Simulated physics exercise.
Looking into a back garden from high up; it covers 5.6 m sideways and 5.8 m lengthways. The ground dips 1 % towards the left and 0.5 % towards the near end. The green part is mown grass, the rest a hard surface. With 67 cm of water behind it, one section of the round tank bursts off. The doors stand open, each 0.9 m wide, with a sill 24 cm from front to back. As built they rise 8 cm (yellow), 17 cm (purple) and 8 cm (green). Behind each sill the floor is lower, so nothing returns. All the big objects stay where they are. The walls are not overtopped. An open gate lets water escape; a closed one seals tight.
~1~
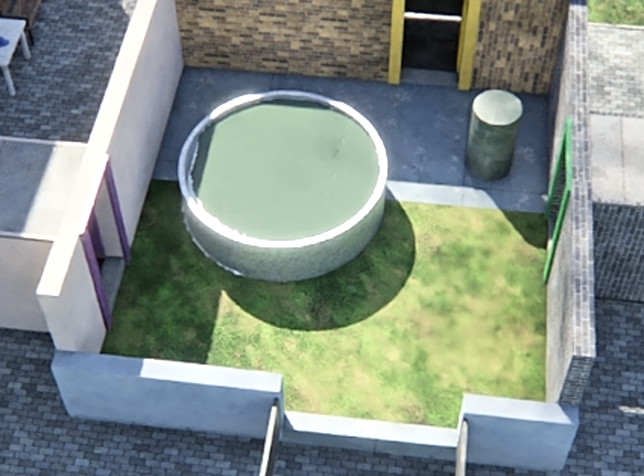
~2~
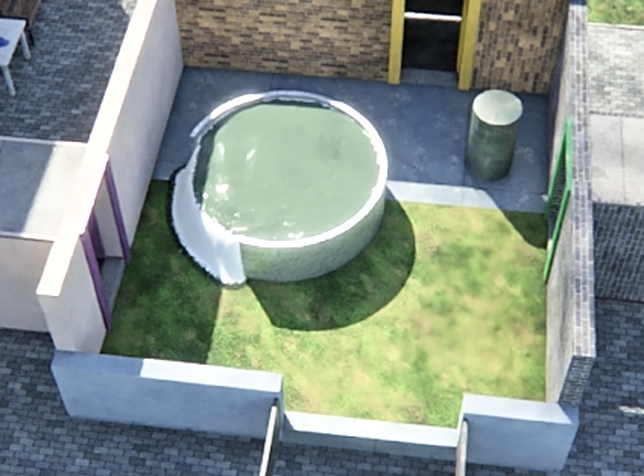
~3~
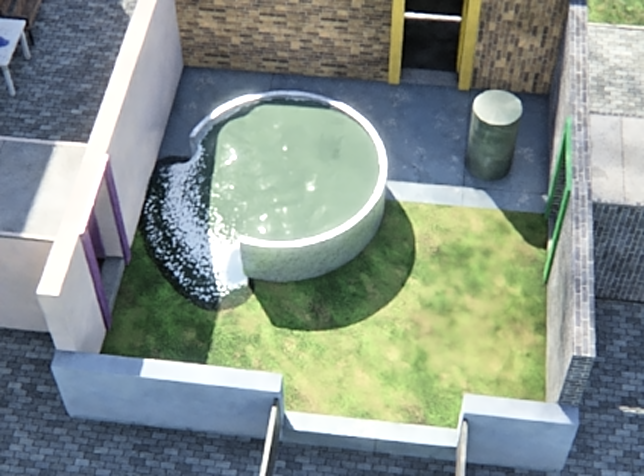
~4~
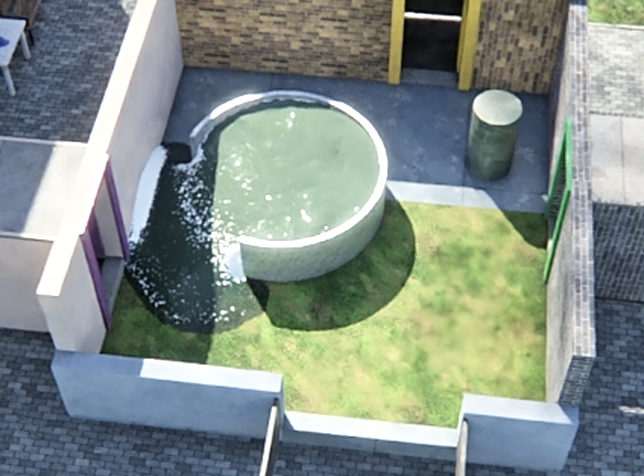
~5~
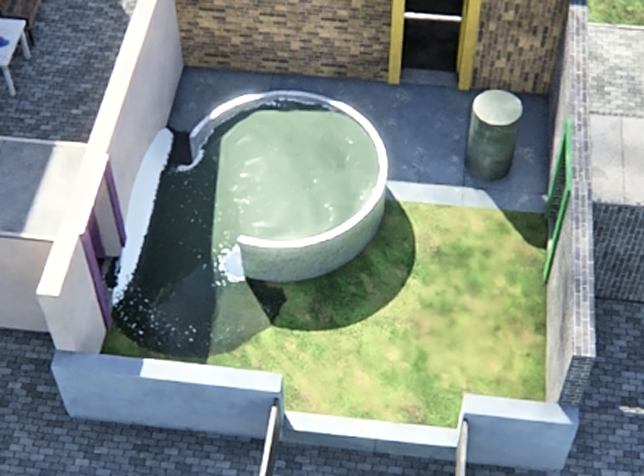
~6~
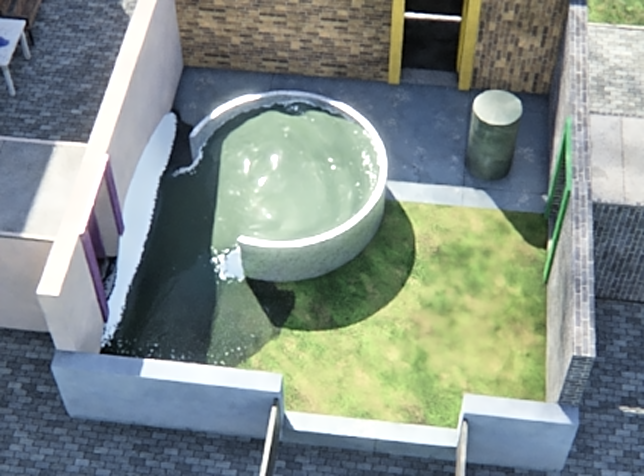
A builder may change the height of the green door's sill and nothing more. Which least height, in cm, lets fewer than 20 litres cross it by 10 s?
About 7.5 cm.
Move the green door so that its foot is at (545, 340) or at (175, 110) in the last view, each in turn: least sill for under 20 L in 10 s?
Roughly 8.5 and 9.0 cm.
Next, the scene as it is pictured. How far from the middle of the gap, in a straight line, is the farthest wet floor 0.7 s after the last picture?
Roughly 3.2 m.
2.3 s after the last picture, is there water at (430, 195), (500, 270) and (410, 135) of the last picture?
In turn: Still dry, not reached, dry.
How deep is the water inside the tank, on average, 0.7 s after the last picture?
Roughly 41 cm on average.
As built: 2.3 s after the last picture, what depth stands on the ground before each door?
Depths in cm: Yellow 2, purple 28, green 0.
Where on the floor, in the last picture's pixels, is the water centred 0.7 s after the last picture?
Near (237, 223).
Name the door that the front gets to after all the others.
Last comes the green one.
Then, 0.7 s after the last picture water covers 30 % of the floor, deepest (56 cm) near (90, 389); it has not reached the green door.
Then, 2.3 s after the last picture water covers 55 % of the floor, deepest (42 cm) near (90, 389); it has not reached the green door.
Then, 9.3 s after the last picture water covers 100 % of the floor, deepest (16 cm) near (358, 80); 8 cm at the green door, 13 litres in over its 8 cm sill.
At the green door as built, the water peaked near 11 cm, 5.9 s after the last picture.
With a sill of 6.5 cm, 29 litres would have come in within the 10 s; with 9 cm, 7 litres. So under 20 litres takes about 7.5 cm.
